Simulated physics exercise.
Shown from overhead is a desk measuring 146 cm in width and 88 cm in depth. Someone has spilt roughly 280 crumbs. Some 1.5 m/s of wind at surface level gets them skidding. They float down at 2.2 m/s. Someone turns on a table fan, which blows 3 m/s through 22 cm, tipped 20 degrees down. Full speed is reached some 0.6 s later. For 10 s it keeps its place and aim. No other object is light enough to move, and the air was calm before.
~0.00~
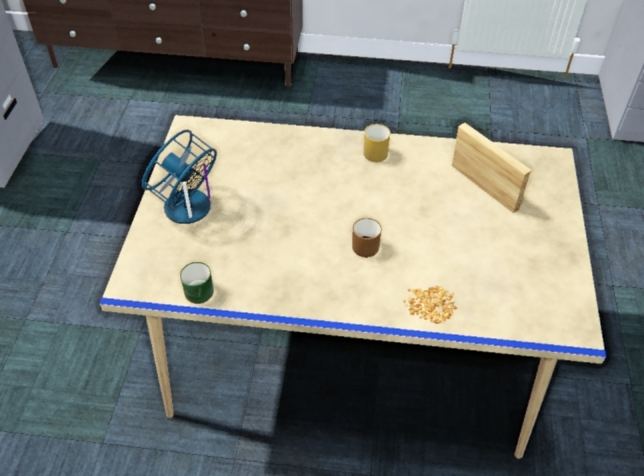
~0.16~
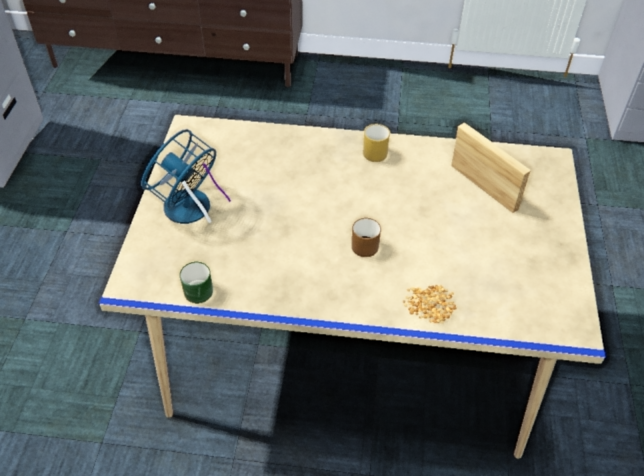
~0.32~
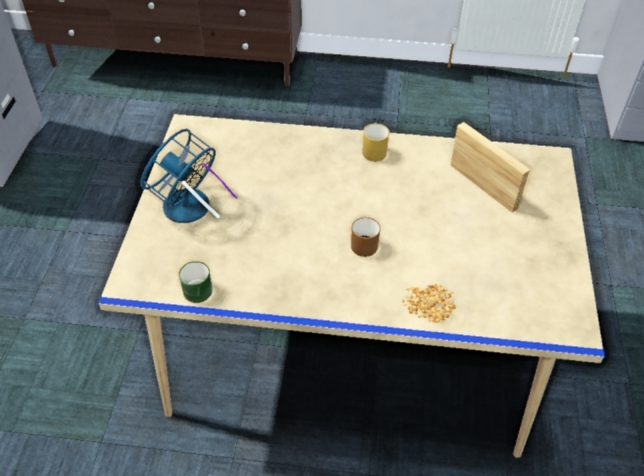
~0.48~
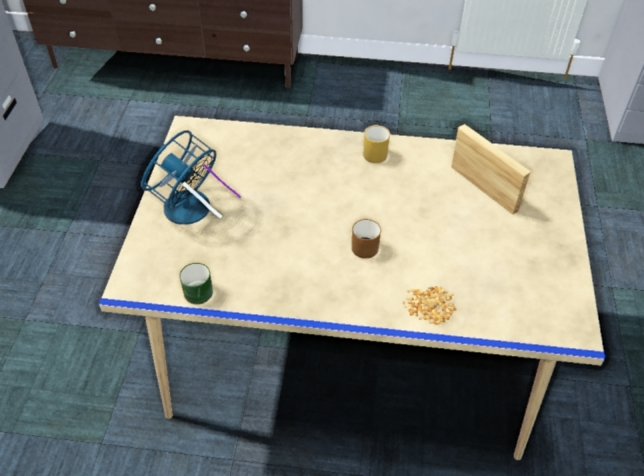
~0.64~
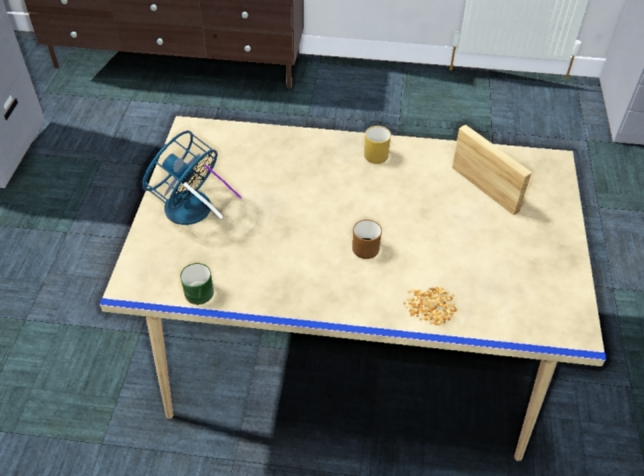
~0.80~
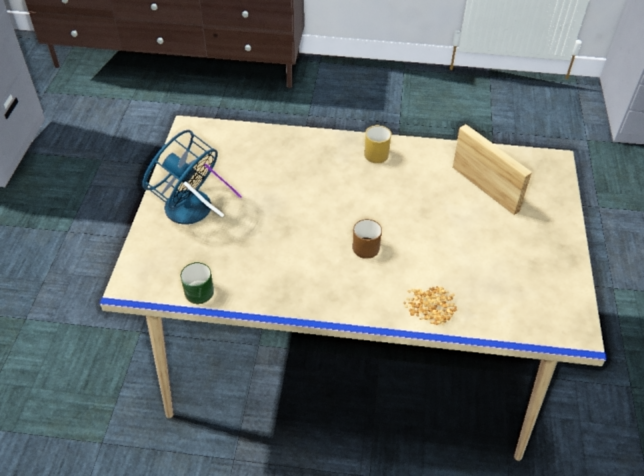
A blue table fan at the left of a pale desk started up, its ribbons lifting and streaming out toward the right, while the scattered crumbs, the mugs and the wooden board stayed put.
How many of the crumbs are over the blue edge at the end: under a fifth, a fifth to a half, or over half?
I think more than one in two will wind up past that edge.
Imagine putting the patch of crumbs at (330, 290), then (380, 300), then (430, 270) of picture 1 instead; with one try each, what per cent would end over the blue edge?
Results, one try each: 100 %, 90 %, 1 %.
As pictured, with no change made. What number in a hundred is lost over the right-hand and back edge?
10 % right-hand and 0 % back.
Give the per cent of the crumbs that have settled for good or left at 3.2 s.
My guess would be around 70 %.
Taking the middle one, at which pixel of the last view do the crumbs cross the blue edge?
Somewhere about (525, 351).
After 2.0 s the count stands so, 53 % are over the blue edge; the middle of those still in play is near (465, 302).
After 3.2 s the count stands so, 62 % are over the blue edge; the middle of those still in play is near (458, 302).
After 5.5 s the count stands so, 69 % are over the blue edge; the middle of those still in play is near (447, 296).
After 10.0 s, at the end, 74 % are over the blue edge.
